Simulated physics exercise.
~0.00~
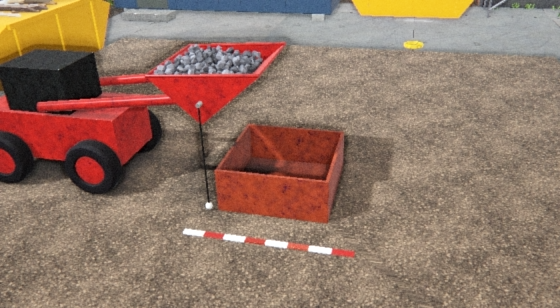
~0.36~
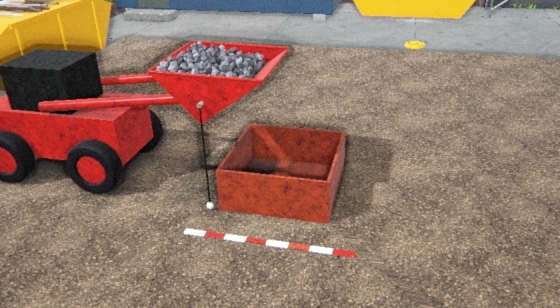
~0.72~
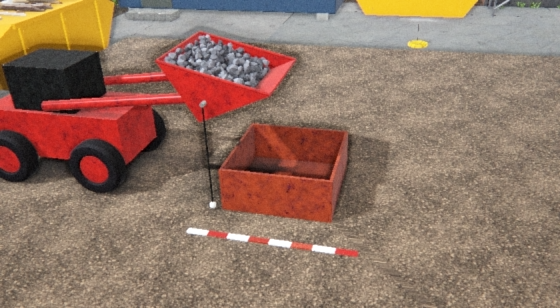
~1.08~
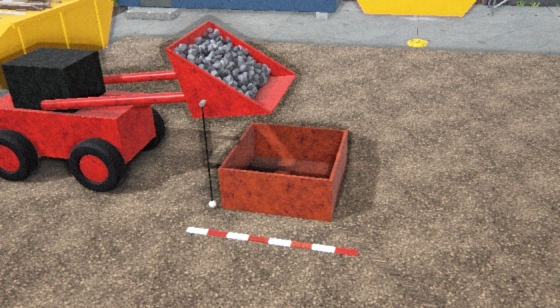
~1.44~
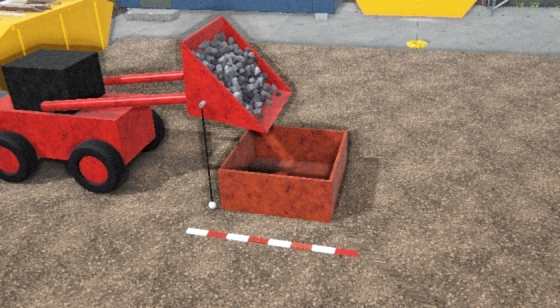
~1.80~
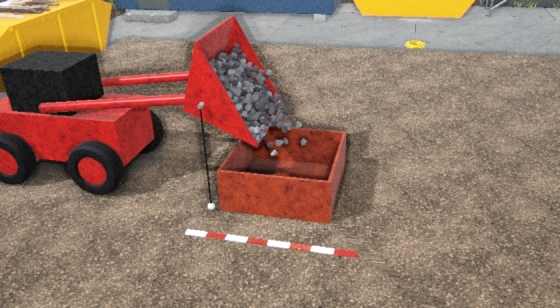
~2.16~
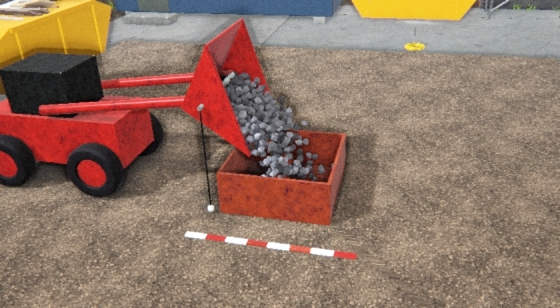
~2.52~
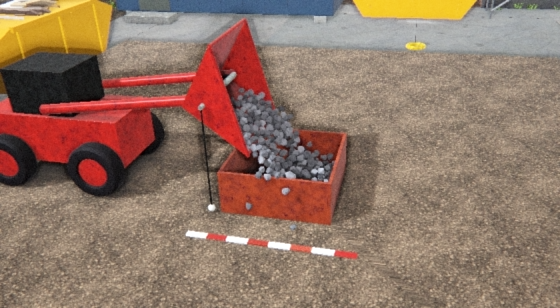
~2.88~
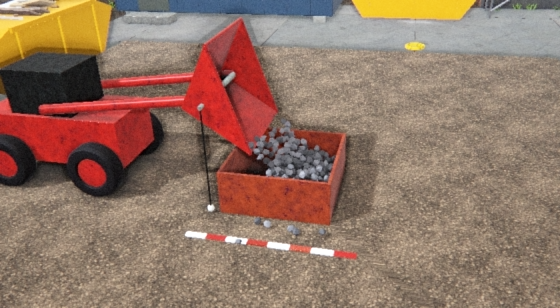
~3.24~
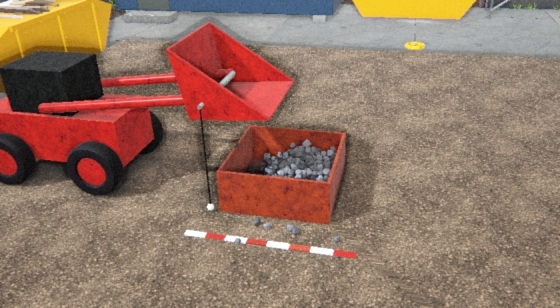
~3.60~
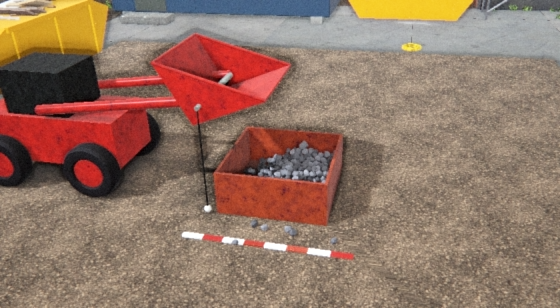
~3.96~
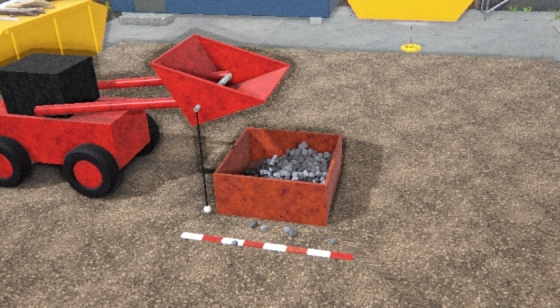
At first, a small red loader stands at the left on gravelly ground, its raised bucket full of grey stones, with an open rust-red bin before it and a red and white striped bar on the ground nearby. The bucket tips forward to the right, and the stones slide towards its lip. A few drop into the bin, then the rest pour down in a thick stream, with a few stones falling outside, in front of the bin. Once emptied, the bucket swings back up and stops. Nearly all the stones lie heaped in the bin, with a few scattered near the striped bar.
